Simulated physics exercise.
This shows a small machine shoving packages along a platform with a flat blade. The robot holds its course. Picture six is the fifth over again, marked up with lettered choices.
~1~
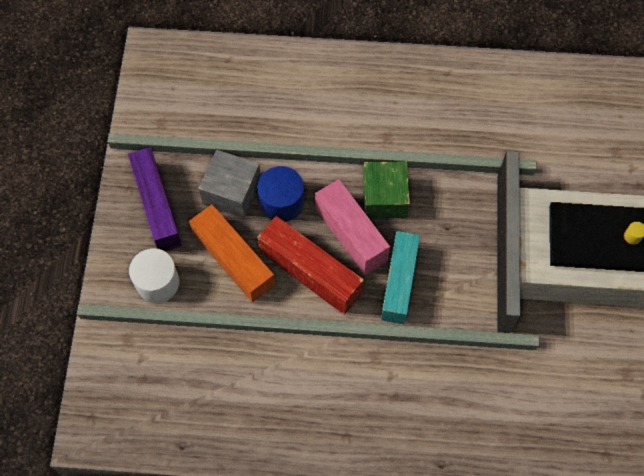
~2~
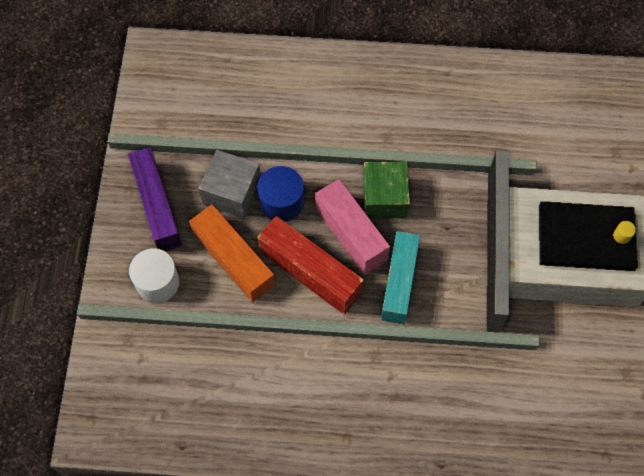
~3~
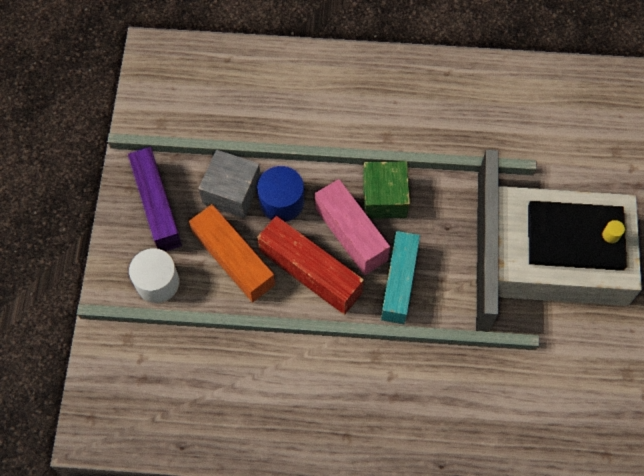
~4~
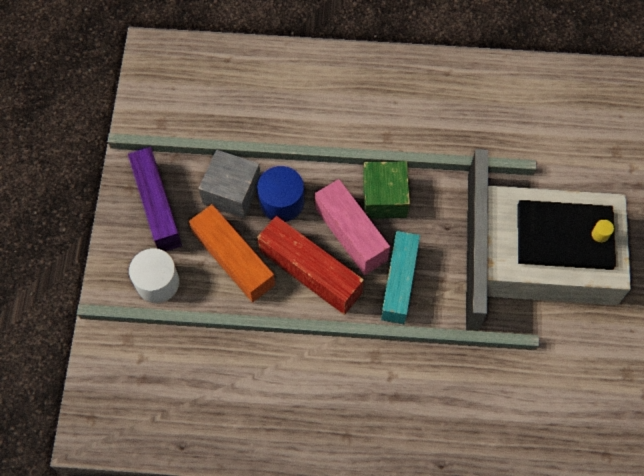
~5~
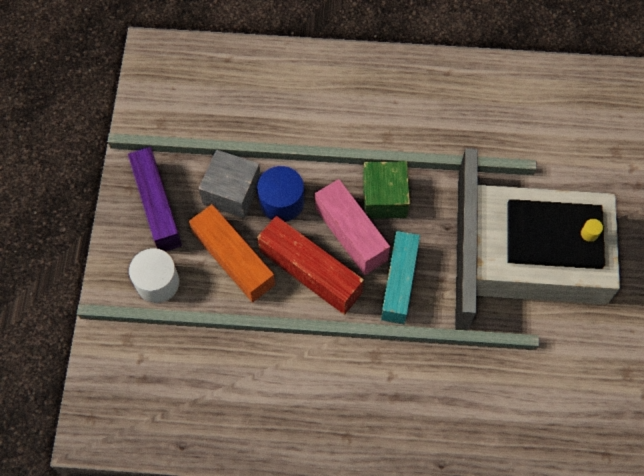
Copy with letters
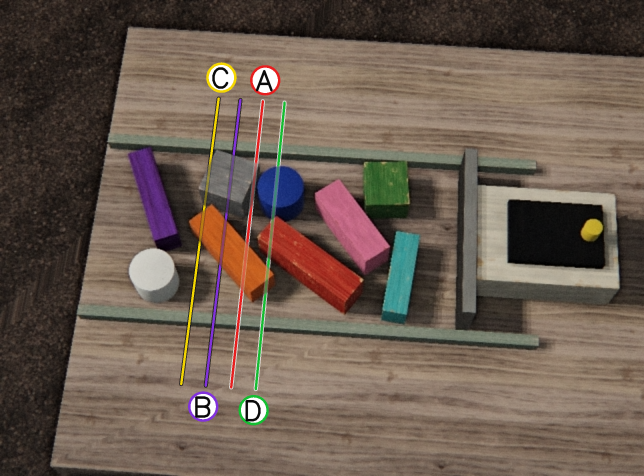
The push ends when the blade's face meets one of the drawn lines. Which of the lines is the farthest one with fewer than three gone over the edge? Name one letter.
No farther than B.
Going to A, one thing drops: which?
It is the purple stick.
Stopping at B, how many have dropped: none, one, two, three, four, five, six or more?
By then, two.
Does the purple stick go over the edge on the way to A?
Yes.
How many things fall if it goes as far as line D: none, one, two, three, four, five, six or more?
By then, none.
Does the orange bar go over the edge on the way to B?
By then, no.
On the marked copy, A at (248, 236); B at (224, 234); C at (201, 232); D at (271, 237).
Taking B. A third of the way, robot (458, 227); blue canister (275, 195); green crate (354, 188).
Two thirds of the way, robot (369, 221); purple stick (122, 207); grey crate (149, 174).
When it is over, robot (302, 217); purple stick over the edge; grey crate over the edge; two fallen.
As for the rest, A is within the limit but short; C drops three; D is within the limit but short.
